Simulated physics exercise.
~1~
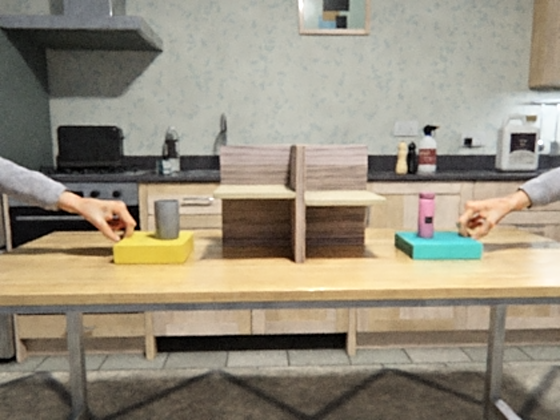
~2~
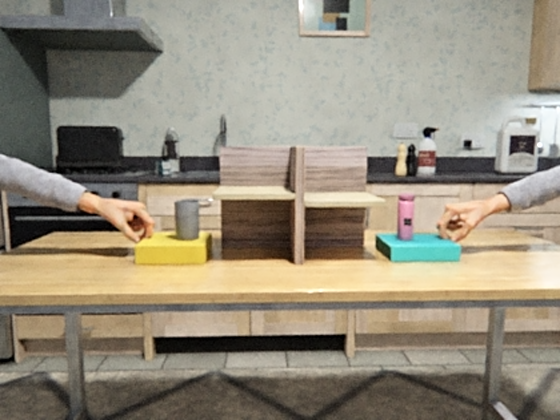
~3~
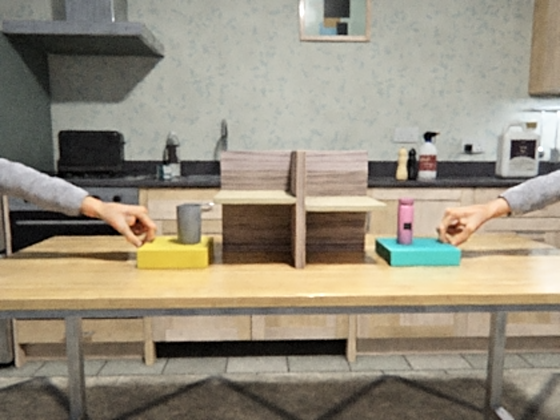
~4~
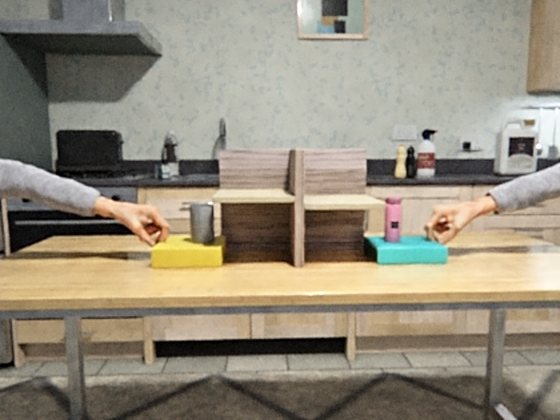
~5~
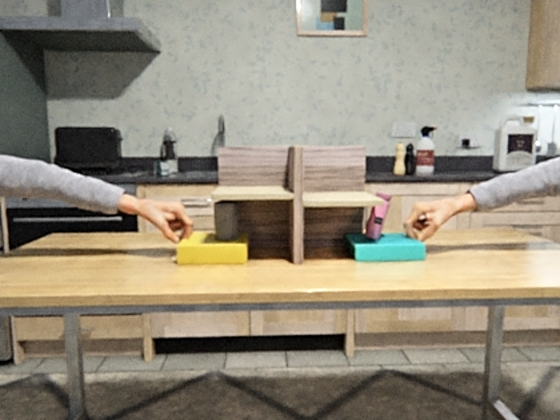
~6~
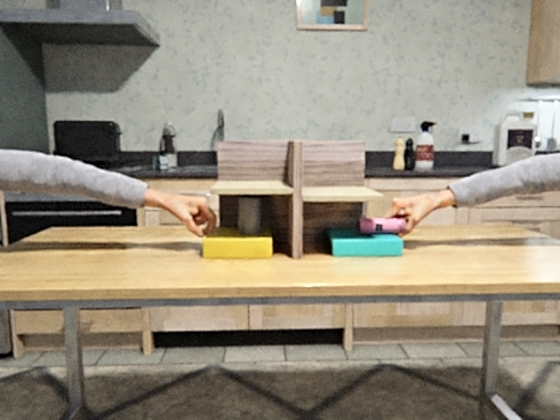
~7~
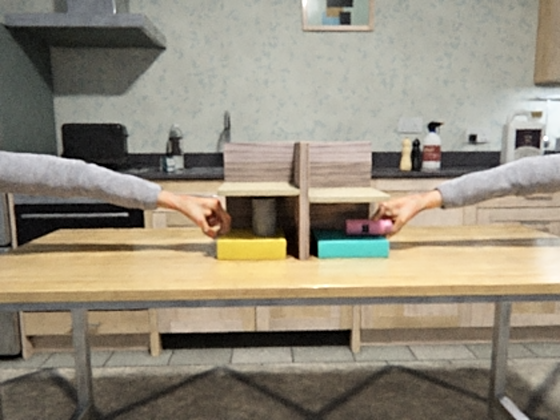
Two hands reach in from opposite sides of a wooden table in a kitchen, seen from the front by a slightly swaying camera. The left hand pushes a yellow tray carrying an upright grey beaker, while the right hand pushes a turquoise board with an upright pink shaker, both toward a wooden stand with a low shelf on each side. The grey beaker passes beneath the left shelf untouched. On the right, the pink shaker leans back at the shelf edge, then tips over. It ends on its side on the turquoise board, while the beaker stands upright under the shelf.
